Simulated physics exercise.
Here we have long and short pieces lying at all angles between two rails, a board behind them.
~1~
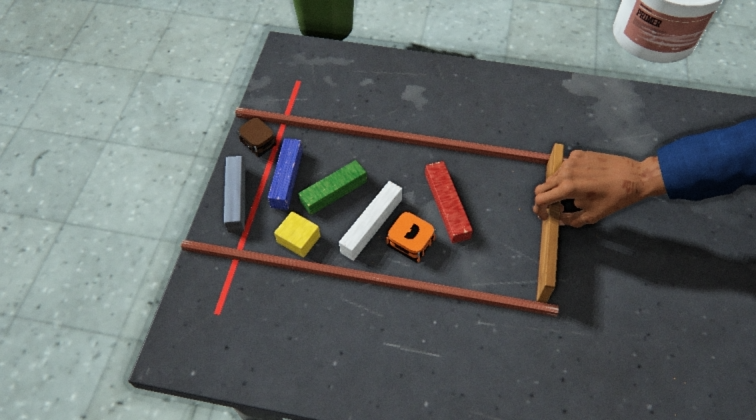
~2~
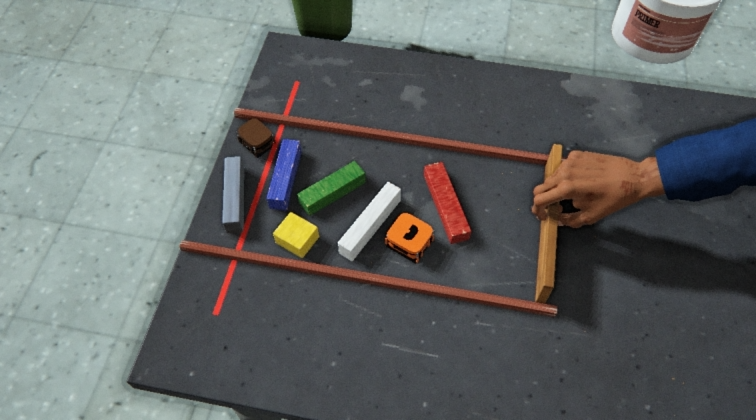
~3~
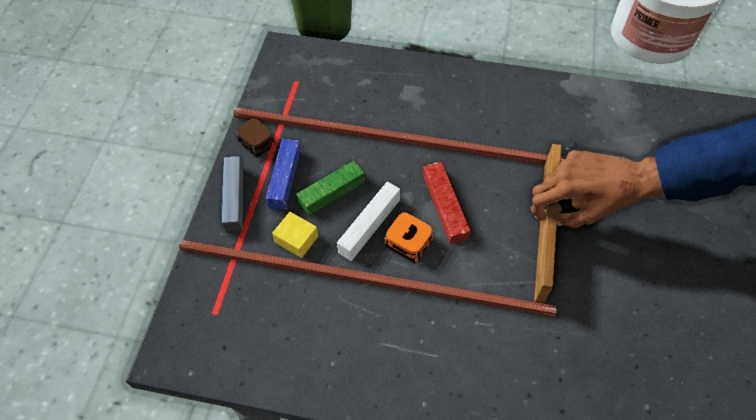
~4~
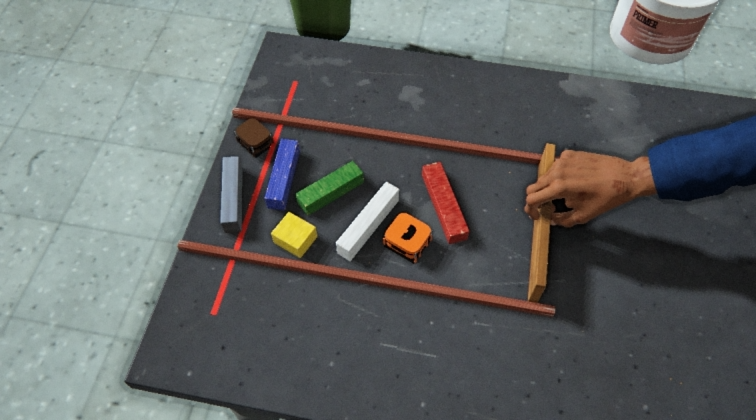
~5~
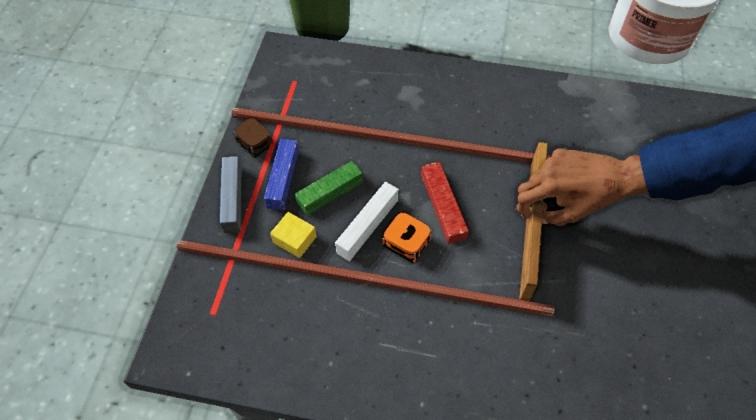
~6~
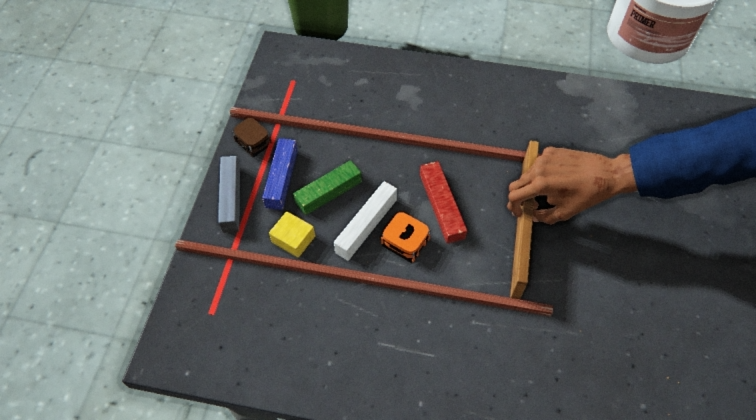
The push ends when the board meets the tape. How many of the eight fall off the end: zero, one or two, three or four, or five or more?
The number that fall off is three or four.
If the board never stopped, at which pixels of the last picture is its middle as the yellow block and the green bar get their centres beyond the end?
Its middle is around (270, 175) and around (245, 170).
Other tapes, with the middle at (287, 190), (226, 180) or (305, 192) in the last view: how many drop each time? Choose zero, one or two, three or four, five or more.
One after another: One or two; five or over; no fall at all.
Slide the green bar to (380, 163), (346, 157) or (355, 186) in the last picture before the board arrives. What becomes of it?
In turn it survives; stays on; survives.
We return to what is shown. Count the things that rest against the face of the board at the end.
It touches 2.
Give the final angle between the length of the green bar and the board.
Some 25 degrees.
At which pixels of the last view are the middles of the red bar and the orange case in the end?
The red bar stops around (251, 168); the orange case around (221, 230).
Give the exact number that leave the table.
Exactly 4.
Soon after, none off yet; grey stick at rest near (230, 194); brown case at rest near (252, 137); blue bar at rest near (281, 173).
After that, none off yet; grey stick at rest near (229, 194); brown case at rest near (252, 137); blue bar moving near (274, 172).
In the end, the number that fall off is three or four; gone, yellow block, blue bar, brown case and grey stick.
